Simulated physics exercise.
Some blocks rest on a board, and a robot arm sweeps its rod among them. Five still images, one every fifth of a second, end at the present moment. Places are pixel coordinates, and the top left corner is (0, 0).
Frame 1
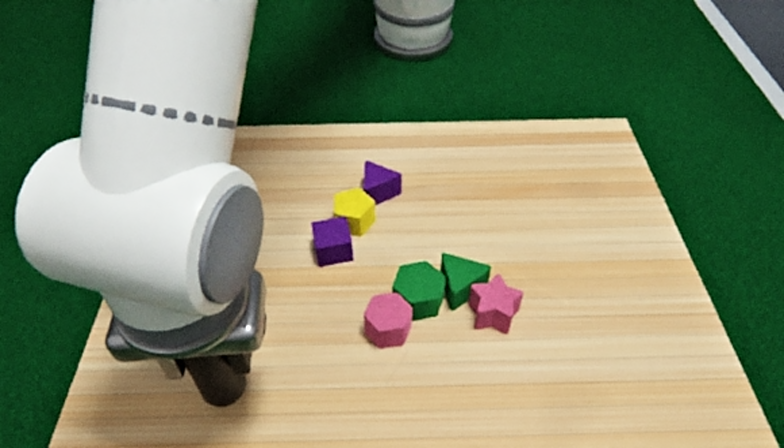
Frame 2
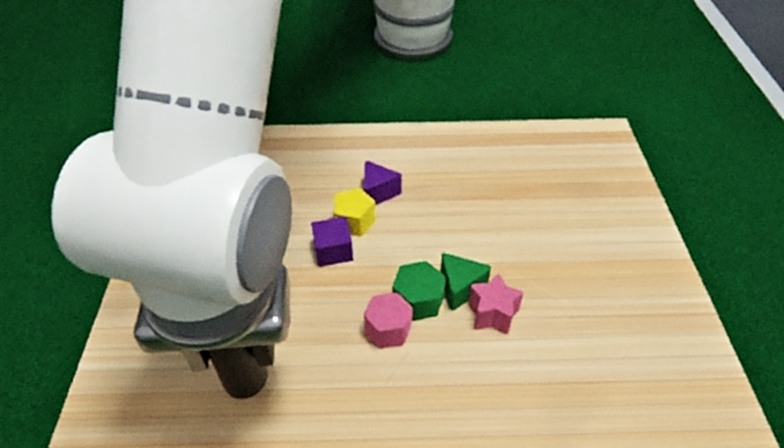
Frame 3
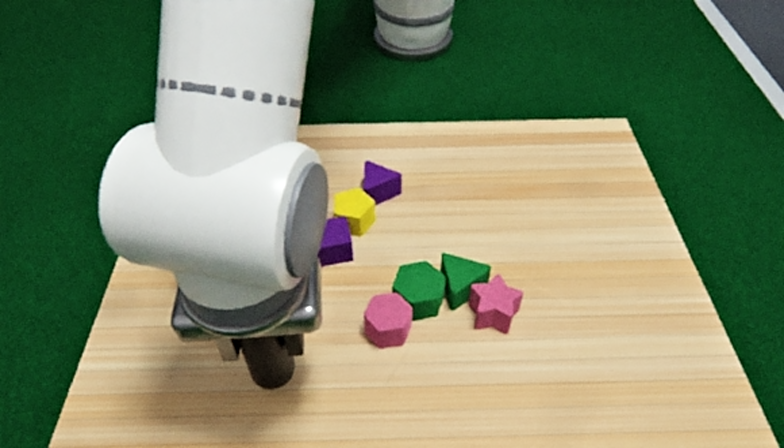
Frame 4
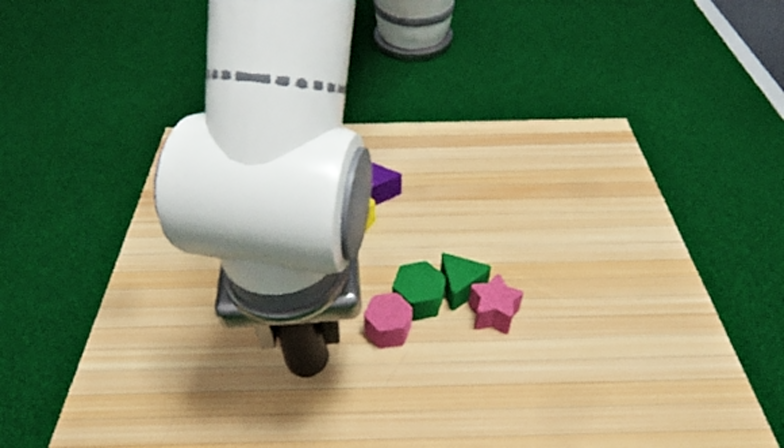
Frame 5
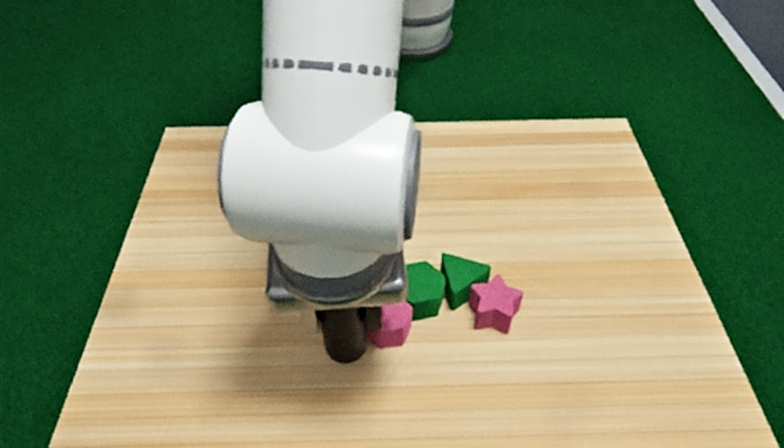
A large white robot arm reaches down over a pale wooden board on a green surface, seen from above at a slant by a still camera. Purple and yellow blocks sit near the board's upper middle, with two green and two pink ones, including a star, below and to the right. The arm glides steadily rightward, its dark rod moving slightly up the view toward the pink hexagon, and covers the purple and yellow blocks while none visibly shifts.
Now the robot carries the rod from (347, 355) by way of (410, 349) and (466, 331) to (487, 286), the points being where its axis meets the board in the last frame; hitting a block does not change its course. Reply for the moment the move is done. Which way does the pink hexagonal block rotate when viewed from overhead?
Rotation: Counter-clockwise.
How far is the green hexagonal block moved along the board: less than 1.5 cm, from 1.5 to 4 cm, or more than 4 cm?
Travel: Beyond 4 cm.
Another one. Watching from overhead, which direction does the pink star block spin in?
It spins with the clock.
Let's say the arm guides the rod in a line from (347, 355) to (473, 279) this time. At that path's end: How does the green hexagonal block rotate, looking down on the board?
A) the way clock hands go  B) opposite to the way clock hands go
The one that fits is B, opposite to the way clock hands go.
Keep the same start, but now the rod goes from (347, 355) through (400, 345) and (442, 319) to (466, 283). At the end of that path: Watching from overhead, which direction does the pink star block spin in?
Prediction: Clockwise.
What follows on the original path. One third of the way, rod (412, 339); pink hexagonal block (431, 298), turned 35° anticlockwise; green hexagonal block (435, 261), turned 30° anticlockwise; green triangular piece (477, 263).
Two thirds of the way, rod (468, 322); pink hexagonal block (466, 276), turned 85° anticlockwise; green hexagonal block (436, 249), turned 75° anticlockwise; green triangular piece (491, 245), turned 20° clockwise; pink star block (506, 291), turned 25° clockwise.
At the end, rod (489, 277); pink hexagonal block (471, 240), turned 130° anticlockwise; green hexagonal block (427, 236), turned 120° anticlockwise; green triangular piece (496, 223), turned 85° clockwise; pink star block (529, 276), turned 95° clockwise.
